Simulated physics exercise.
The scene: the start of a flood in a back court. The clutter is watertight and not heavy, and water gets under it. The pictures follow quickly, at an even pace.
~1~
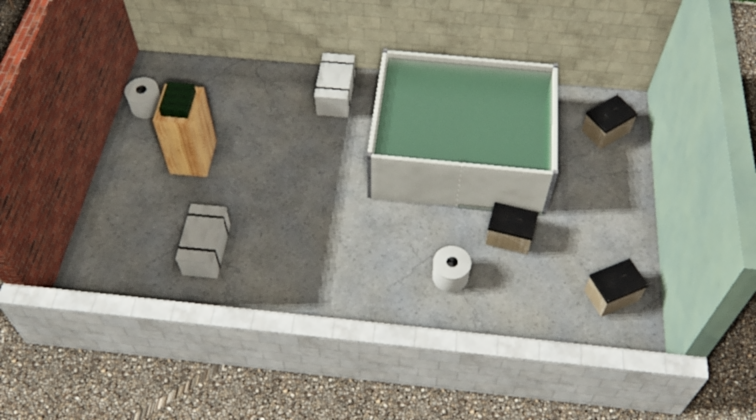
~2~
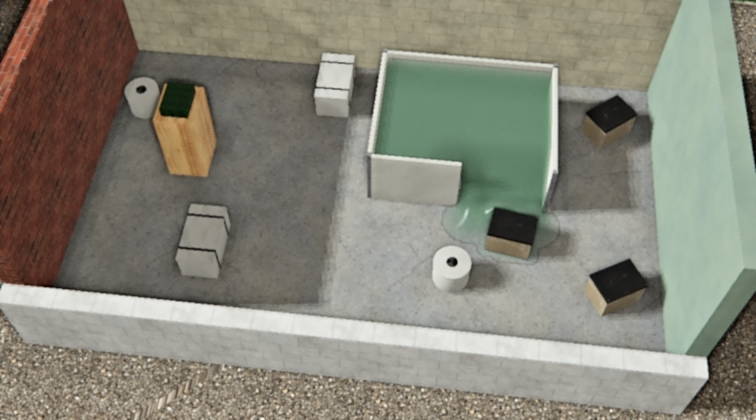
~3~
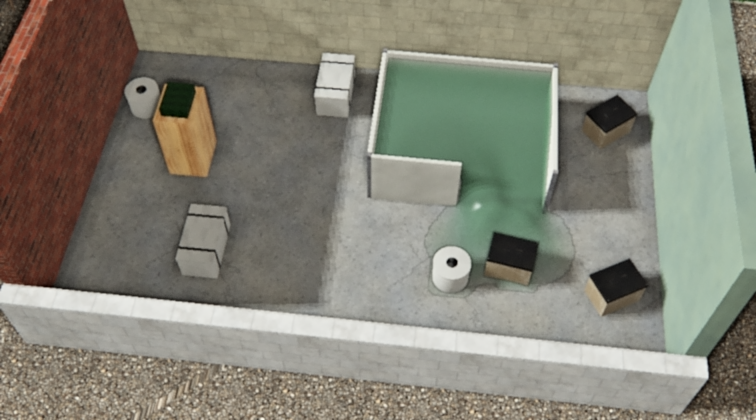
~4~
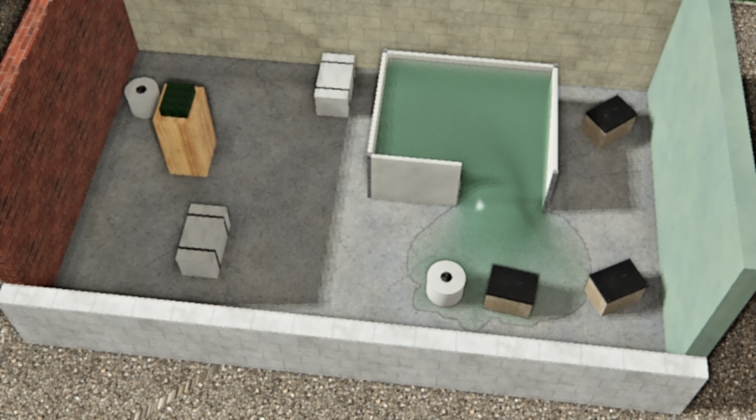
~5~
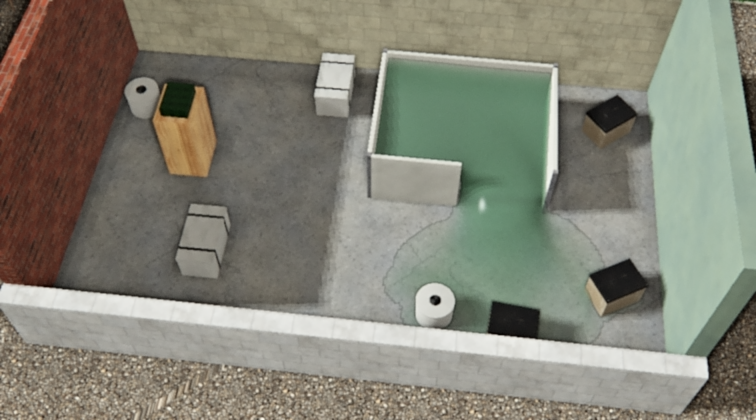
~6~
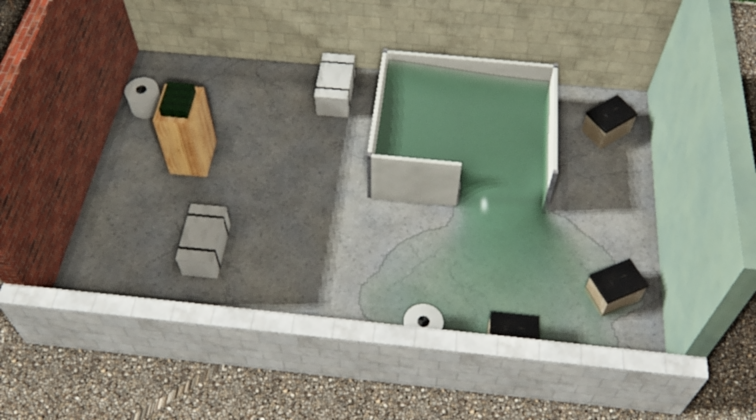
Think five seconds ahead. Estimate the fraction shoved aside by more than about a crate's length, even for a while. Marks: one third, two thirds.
That comes to at least two thirds.
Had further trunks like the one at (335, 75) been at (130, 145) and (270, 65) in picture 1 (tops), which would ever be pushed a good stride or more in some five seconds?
One after the other: Swept aside, short of that.
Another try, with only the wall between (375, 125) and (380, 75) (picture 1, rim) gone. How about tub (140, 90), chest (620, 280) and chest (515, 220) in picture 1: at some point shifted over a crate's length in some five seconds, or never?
As listed: Yes, under that, no.
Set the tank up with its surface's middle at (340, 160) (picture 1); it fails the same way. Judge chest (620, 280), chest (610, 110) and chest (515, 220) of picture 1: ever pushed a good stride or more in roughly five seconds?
In turn: Shifted that much, swept aside, less than that.
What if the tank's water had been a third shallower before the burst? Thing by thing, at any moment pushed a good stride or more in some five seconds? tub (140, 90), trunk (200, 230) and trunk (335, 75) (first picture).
As listed: Short of that, swept aside, never so far.
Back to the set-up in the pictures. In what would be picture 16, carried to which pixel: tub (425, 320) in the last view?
Near (260, 223).
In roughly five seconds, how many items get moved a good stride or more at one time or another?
6 of them.
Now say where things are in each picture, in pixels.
The first frame shows a chest at (514, 220), on the bottom; a tub at (452, 262) rests on the ground; 0 of 7 have shifted.
The second frame shows a chest at (513, 225) rests on the ground, close to its start; a tub at (452, 262) rests on the ground; 1 of 7 have shifted.
The third frame shows a chest at (513, 251) rests on the ground, a stride from its start; a tub at (452, 263) rests on the ground; 1 of 7 have shifted.
The fourth frame shows a chest at (513, 283), on the bottom, a stride from its start; a tub at (447, 277), on the bottom, close to its start; 2 of 7 have shifted.
The fifth frame shows a chest at (514, 321) rests on the ground, a stride from its start; a tub at (435, 300), on the bottom, a stride from its start; 2 of 7 have shifted.
The sixth frame shows a chest at (515, 329) floats, a stride from its start; a tub at (424, 322) rests on the ground, a stride from its start; 2 of 7 have shifted.
A moment on, 2 of 7 are well off their spots; 2 afloat.
Next, 2 of 7 are well off their spots; 2 afloat.
Later, 5 of 7 are well off their spots; 4 afloat.
In the end, 6 of 7 are well off their spots, and 6 have been at some point; 2 afloat.
